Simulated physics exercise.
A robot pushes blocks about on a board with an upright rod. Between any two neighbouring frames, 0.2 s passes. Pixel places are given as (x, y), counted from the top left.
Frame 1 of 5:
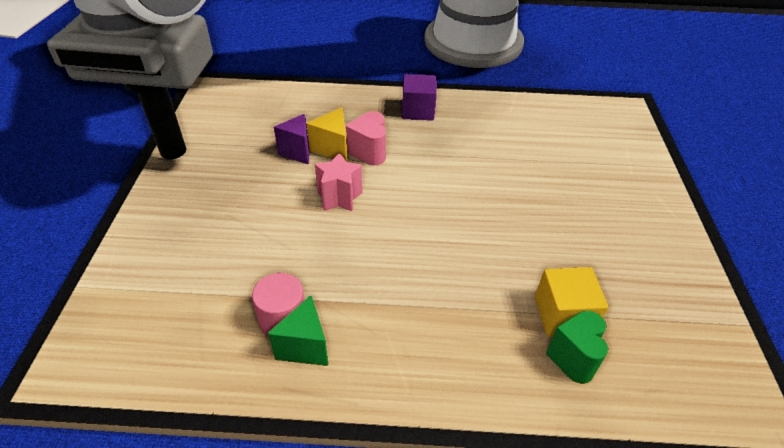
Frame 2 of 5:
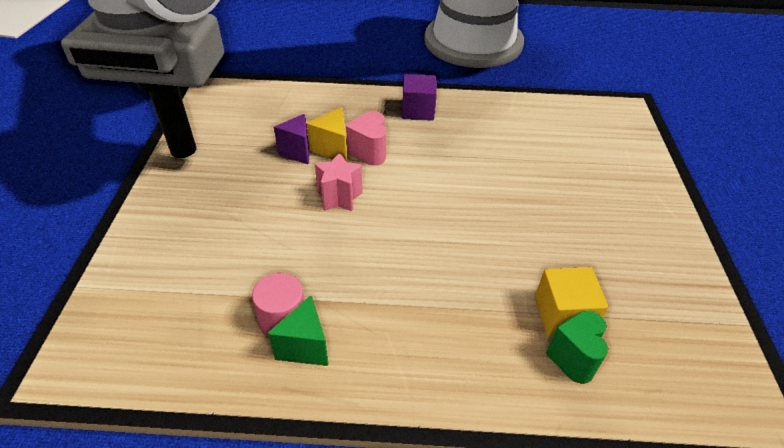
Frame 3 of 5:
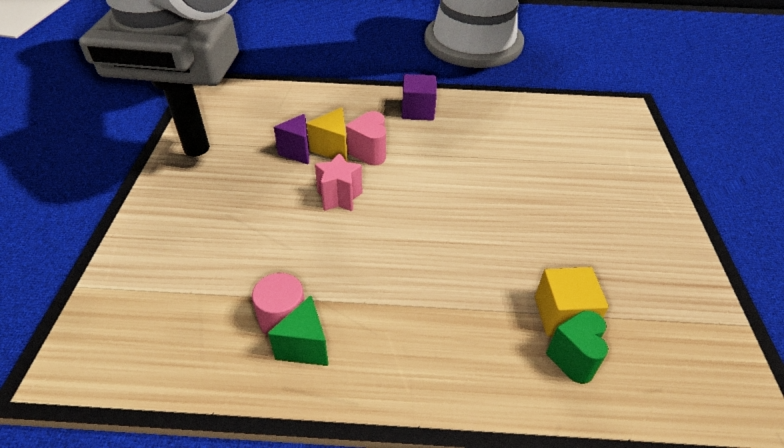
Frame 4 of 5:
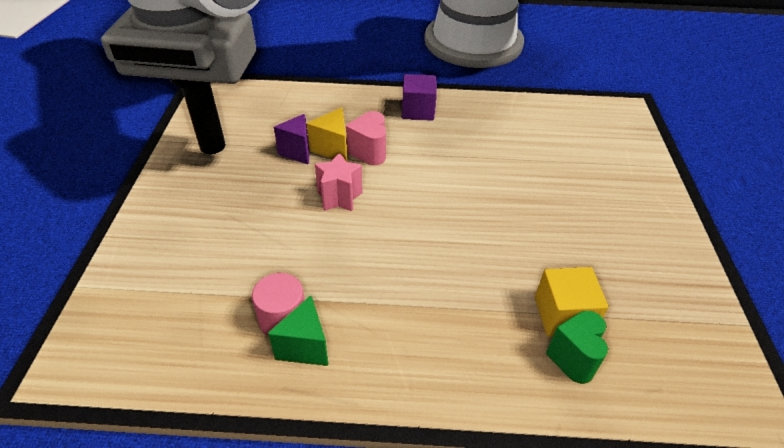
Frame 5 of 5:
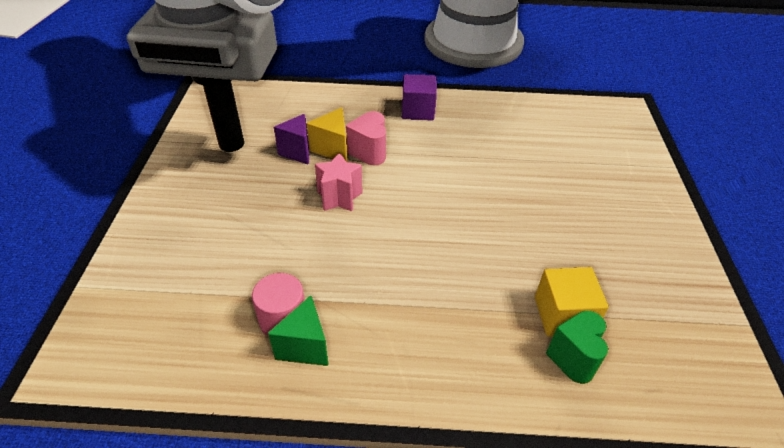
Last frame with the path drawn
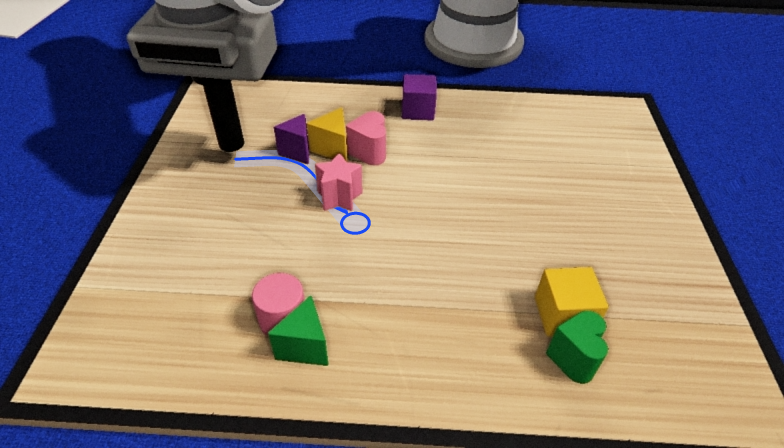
A light wooden board with dark edges lies on a blue surface, seen from above at an angle by a still camera. Purple and yellow three-sided blocks, a pink block and a pink star cluster at upper left near a purple cube, with pink and green blocks lower left and yellow and green ones lower right. A gray robot arm slides its upright black rod slowly a short way rightward toward the cluster, touching nothing.
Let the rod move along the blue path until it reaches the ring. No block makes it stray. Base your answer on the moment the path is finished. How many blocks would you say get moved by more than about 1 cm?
Answer: 3+.
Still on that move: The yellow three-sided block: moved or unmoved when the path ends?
Moved away.
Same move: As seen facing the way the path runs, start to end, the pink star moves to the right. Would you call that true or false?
That claim is true.
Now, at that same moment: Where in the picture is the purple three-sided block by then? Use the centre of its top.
Just about (318, 121).
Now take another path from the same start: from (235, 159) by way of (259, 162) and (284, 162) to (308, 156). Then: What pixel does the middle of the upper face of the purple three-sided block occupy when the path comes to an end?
If I read the scene right, the answer is (307, 113).
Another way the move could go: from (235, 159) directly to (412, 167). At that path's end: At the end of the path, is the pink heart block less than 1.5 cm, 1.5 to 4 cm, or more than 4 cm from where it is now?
I reckon it covers between 1.5 and 4 cm.
Drawn move, from (235, 159) via (291, 160) and (325, 188), ending at (355, 223).
What follows on the original path. One third of the way, rod (289, 146); purple three-sided block (314, 119), turned 40° anticlockwise; yellow three-sided block (346, 116), turned 35° clockwise; pink heart block (374, 125).
Two thirds of the way, rod (324, 173); purple three-sided block (318, 121), turned 75° anticlockwise; yellow three-sided block (352, 114), turned 45° clockwise; pink star (342, 174); pink heart block (374, 125).
At the end, rod (355, 208); purple three-sided block (318, 121), turned 75° anticlockwise; yellow three-sided block (352, 114), turned 45° clockwise; pink star (379, 208), turned 20° anticlockwise; pink heart block (374, 125).
